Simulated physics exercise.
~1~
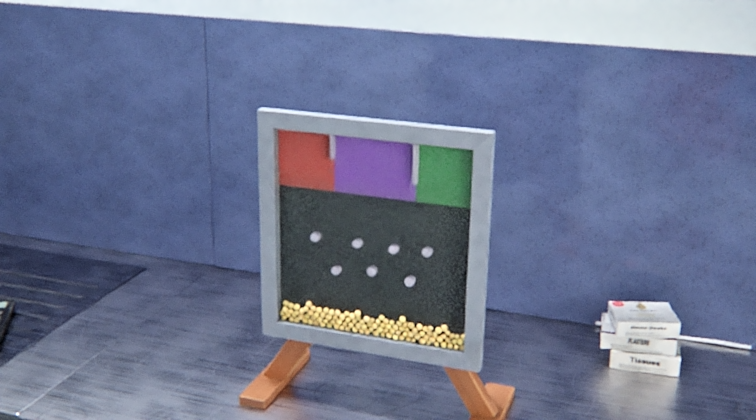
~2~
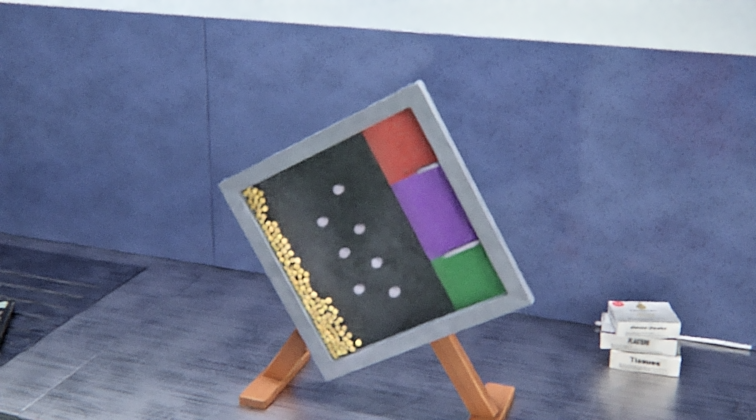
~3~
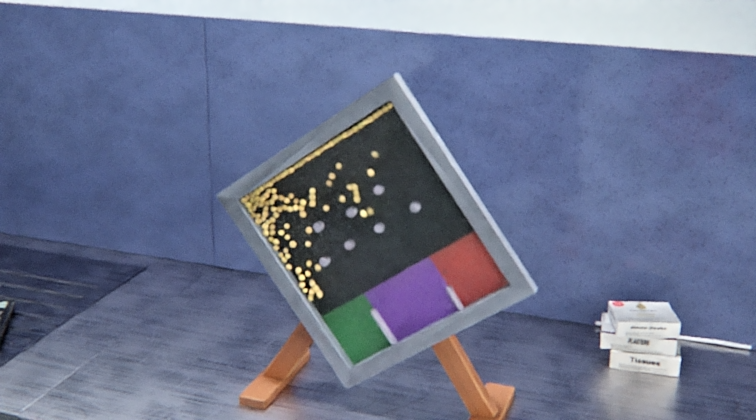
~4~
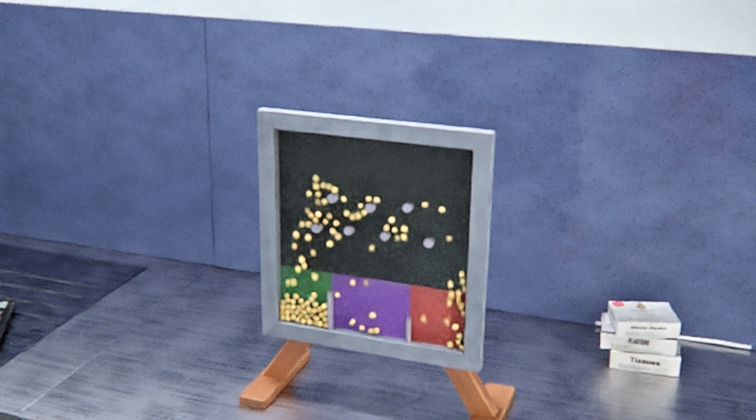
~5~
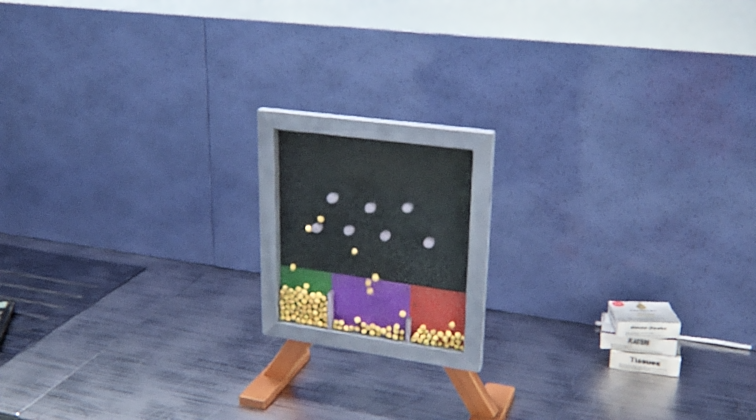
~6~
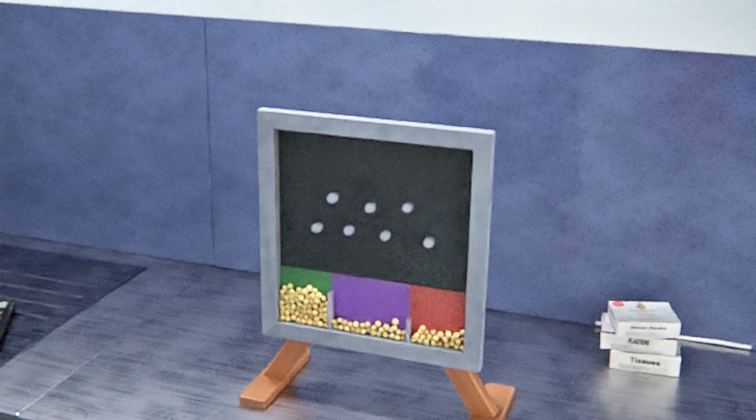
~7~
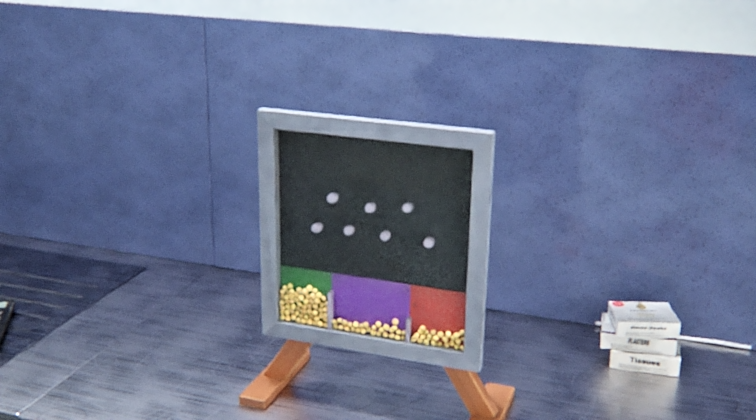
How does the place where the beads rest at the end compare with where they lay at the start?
They rest low in the case both times, but at the start they lie in one thin layer along the bottom of the dark panel, while at the end they sit slightly higher overall, heaped in the three coloured pockets.
